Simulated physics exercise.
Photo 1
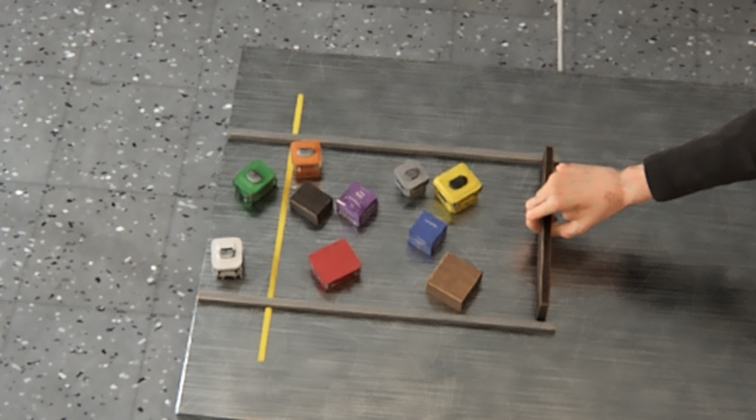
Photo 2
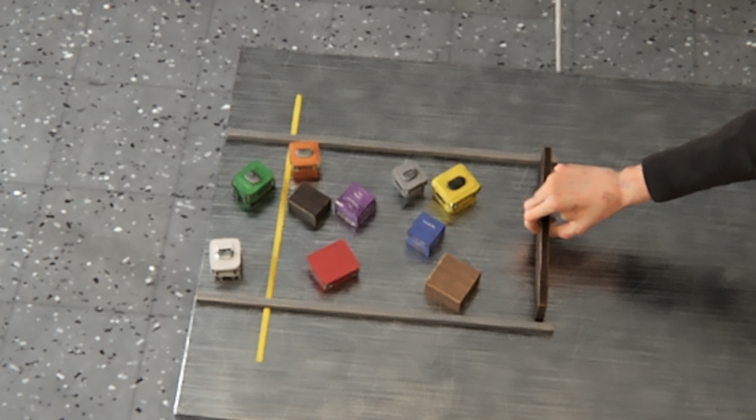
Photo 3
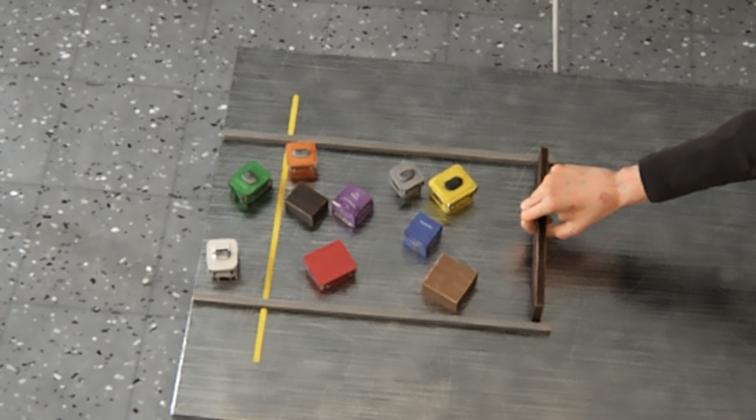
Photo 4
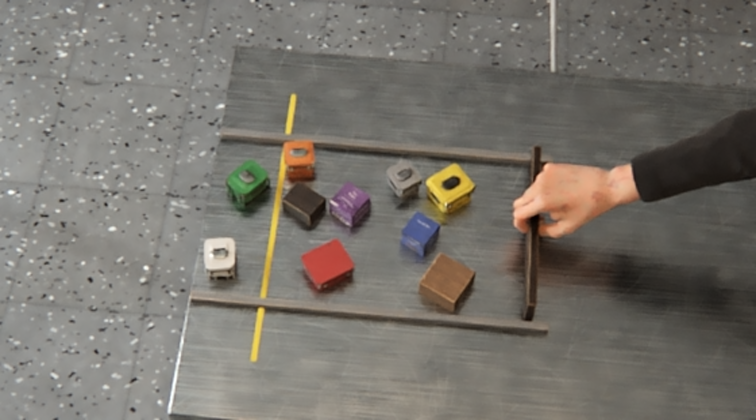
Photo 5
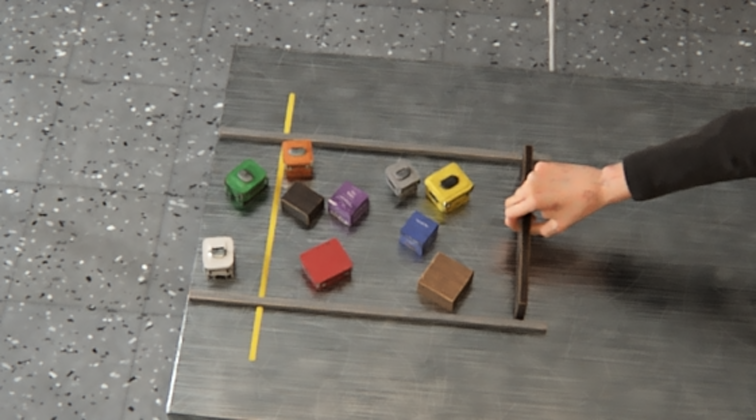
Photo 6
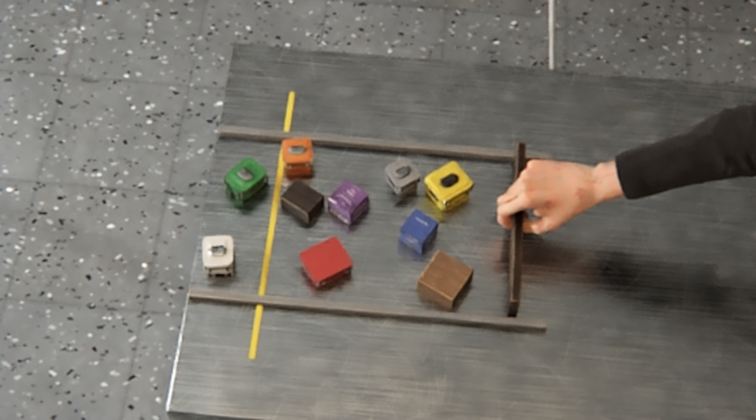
A dark board, held upright by a hand at the right, slid slightly left between two rails toward a scattering of small colourful boxes and cases, which stayed in place around a yellow tape line.
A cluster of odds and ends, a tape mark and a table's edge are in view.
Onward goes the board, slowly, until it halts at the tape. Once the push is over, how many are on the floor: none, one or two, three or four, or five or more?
Mind you, the pieces that take the plunge come to one or two.
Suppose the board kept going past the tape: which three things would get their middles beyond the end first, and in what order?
The order is the white case, the green case, the red case.
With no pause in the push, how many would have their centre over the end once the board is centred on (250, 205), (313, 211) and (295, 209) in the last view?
The numbers past the end are 4, 0 and 1.
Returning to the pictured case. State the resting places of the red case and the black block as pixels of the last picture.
Near (207, 246) and (224, 185).
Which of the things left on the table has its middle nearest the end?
Foremost: The red case.
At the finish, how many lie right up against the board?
The number is 4.
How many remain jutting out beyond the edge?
Answer: 2.
A little later, none off yet; white case at rest near (219, 257); green case at rest near (246, 181); orange case at rest near (298, 156).
When it is over, the number that fall off is one or two; down, green case and white case.
